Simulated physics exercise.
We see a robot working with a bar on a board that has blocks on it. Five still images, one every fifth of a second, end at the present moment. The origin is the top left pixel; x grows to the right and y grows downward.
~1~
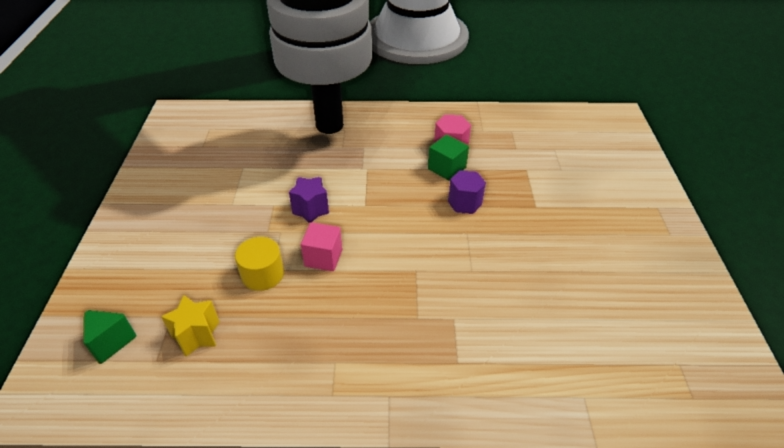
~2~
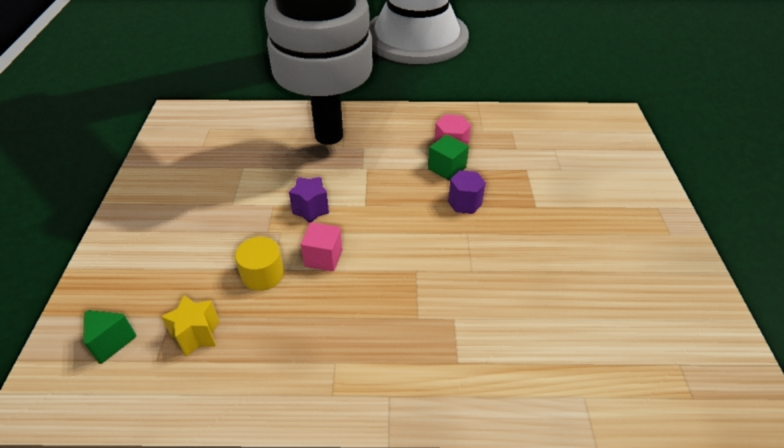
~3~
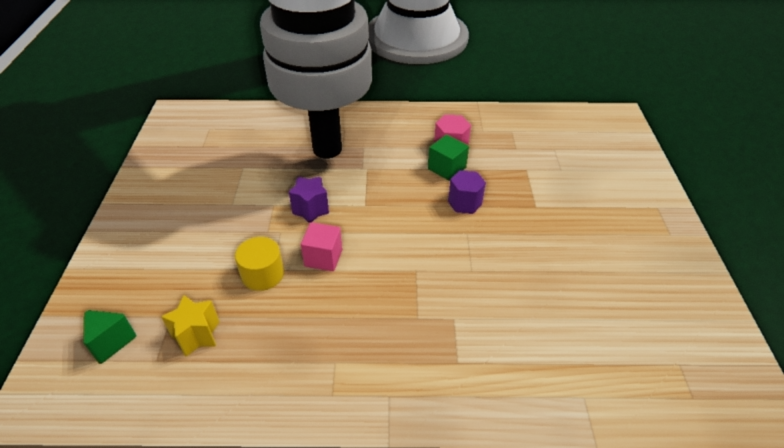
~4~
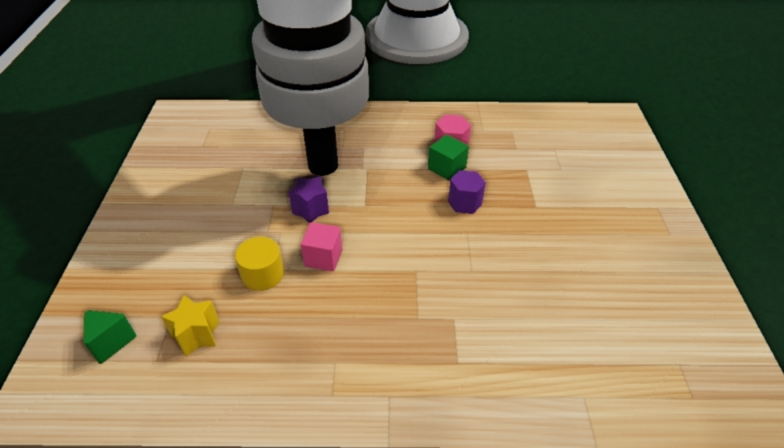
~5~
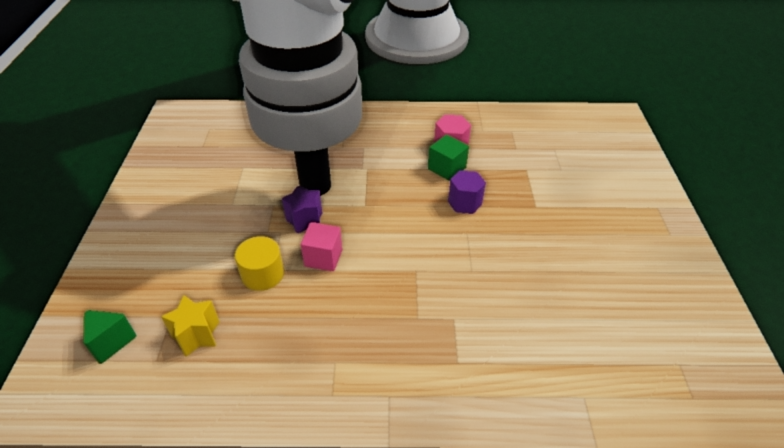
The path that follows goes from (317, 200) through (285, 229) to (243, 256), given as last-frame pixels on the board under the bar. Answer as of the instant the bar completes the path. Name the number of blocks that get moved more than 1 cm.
The number is two.
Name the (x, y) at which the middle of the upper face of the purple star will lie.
It will end up at (258, 251).
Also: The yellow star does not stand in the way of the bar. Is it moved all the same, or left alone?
In the end it has not been moved.
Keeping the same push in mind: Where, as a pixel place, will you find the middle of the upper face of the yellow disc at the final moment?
The top centre is at (246, 285).
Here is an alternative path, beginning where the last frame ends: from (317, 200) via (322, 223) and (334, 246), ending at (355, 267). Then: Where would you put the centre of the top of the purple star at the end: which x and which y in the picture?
At pixel (292, 223).
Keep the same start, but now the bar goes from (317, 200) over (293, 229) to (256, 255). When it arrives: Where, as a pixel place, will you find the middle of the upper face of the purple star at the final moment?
At roughly (257, 257).
The first path, step by step. One third of the way, bar (293, 206); purple star (284, 219).
Two thirds of the way, bar (269, 225); yellow disc (249, 267); purple star (271, 240), turned 35° anticlockwise.
At the end, bar (239, 243); yellow star in place; yellow disc (246, 285); purple star (258, 251), turned 70° anticlockwise; pink four-sided block in place.
